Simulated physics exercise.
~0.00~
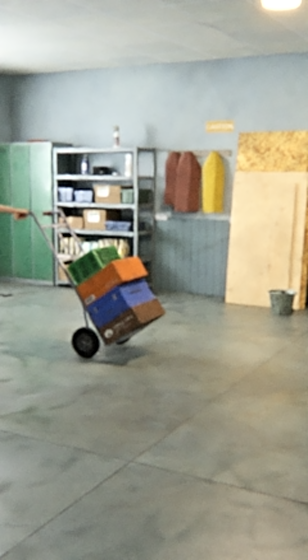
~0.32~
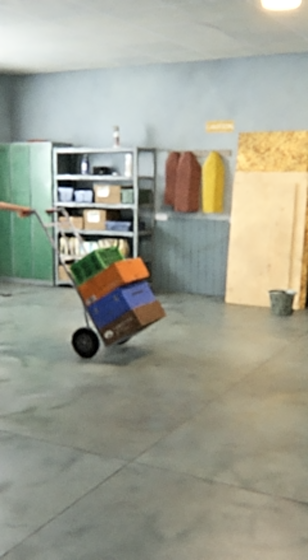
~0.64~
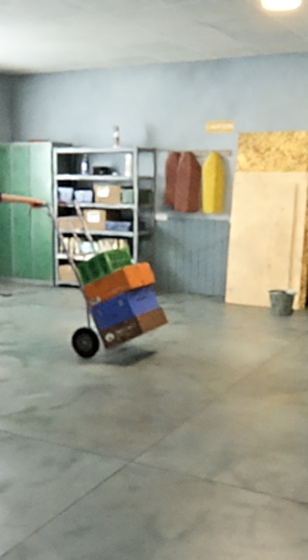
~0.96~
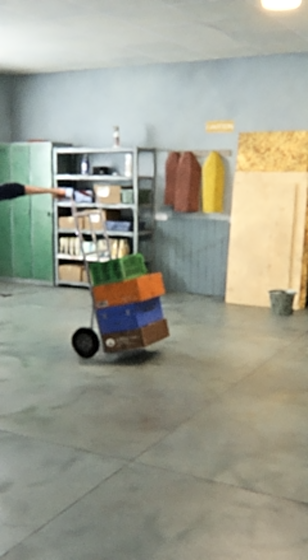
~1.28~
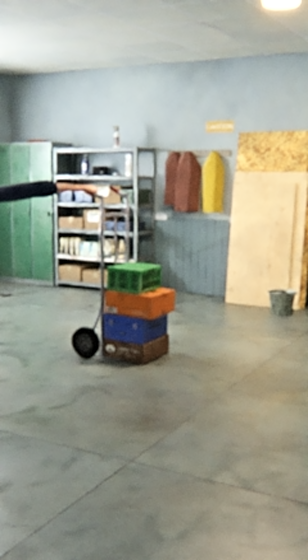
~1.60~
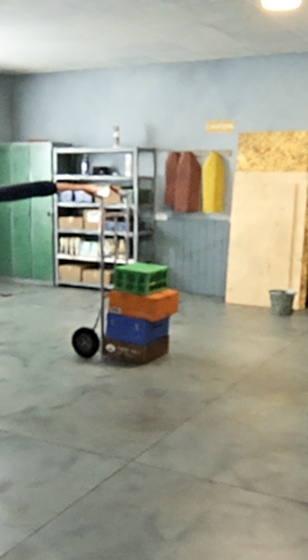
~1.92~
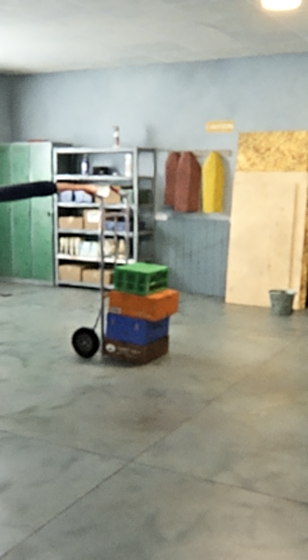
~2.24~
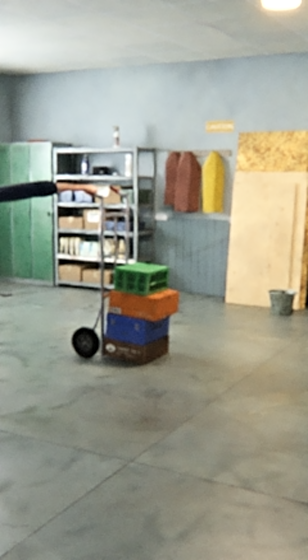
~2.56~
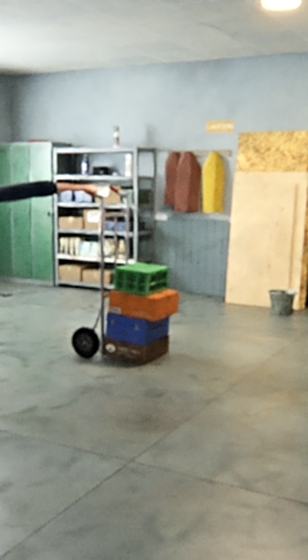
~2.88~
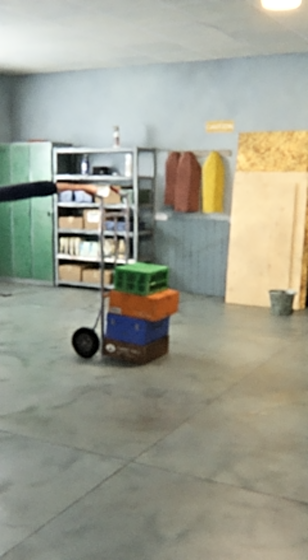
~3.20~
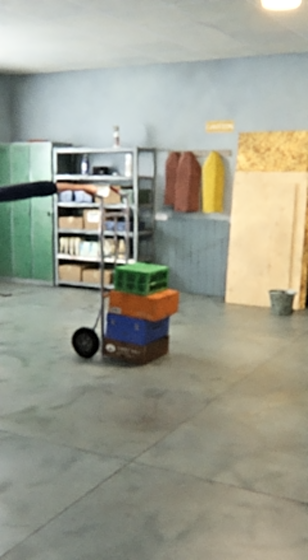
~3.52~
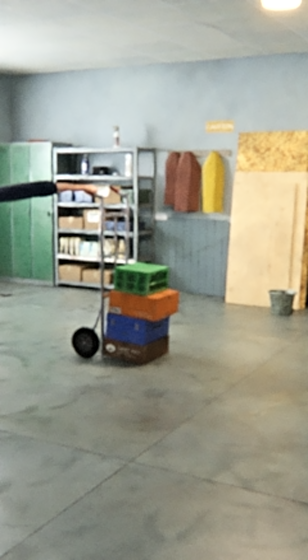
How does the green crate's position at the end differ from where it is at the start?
At the start the green crate is tilted and farther left, above the leaning truck's wheel. By the end it sits level on top of the stack, farther right and slightly lower.
